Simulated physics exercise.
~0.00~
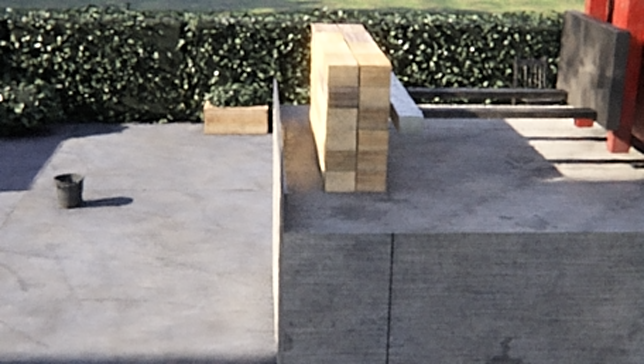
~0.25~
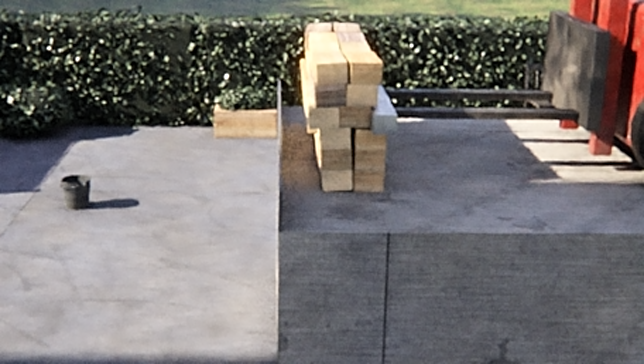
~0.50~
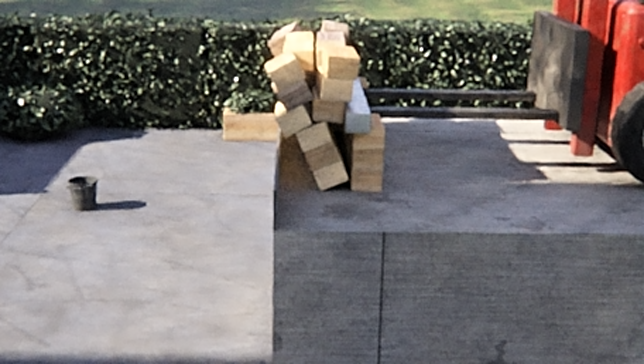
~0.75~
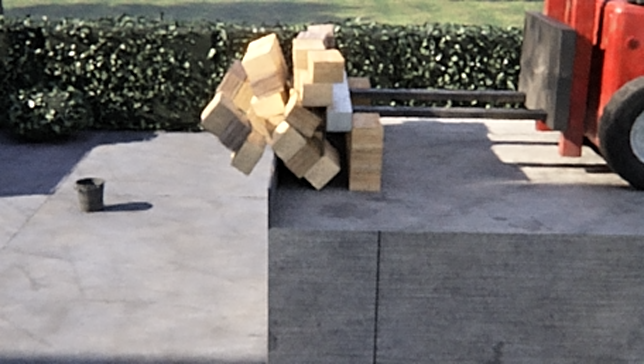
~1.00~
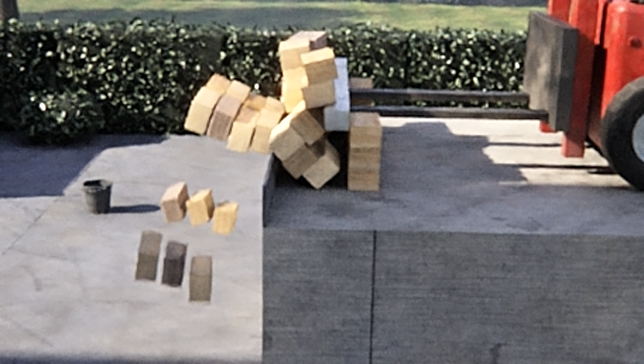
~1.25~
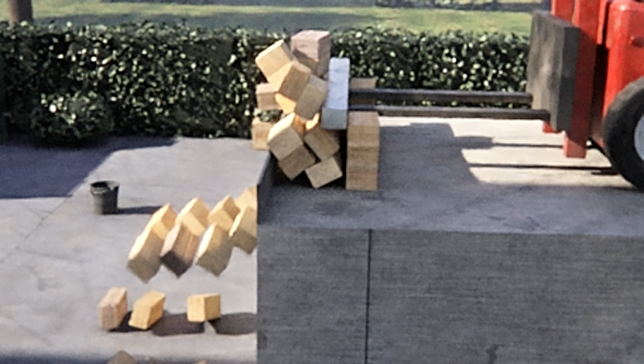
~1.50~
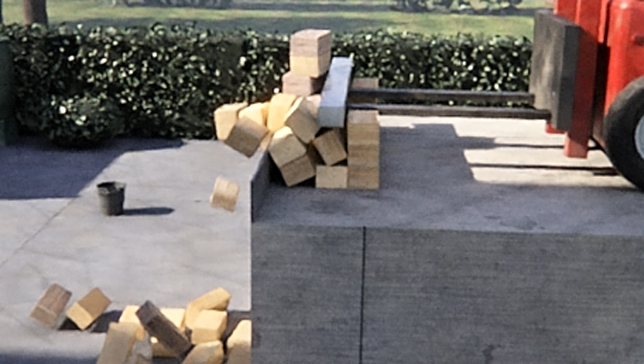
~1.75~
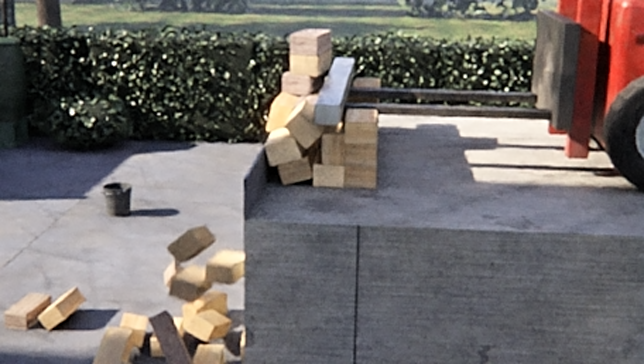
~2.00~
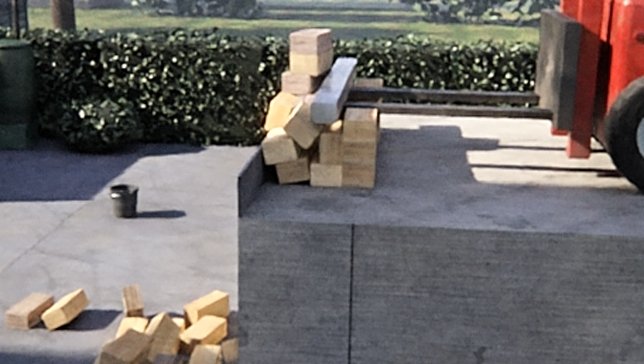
On a concrete platform by a hedge, a red lift truck's beam shoves stacked timber blocks leftward, some tumbling into a heap below, others staying piled.
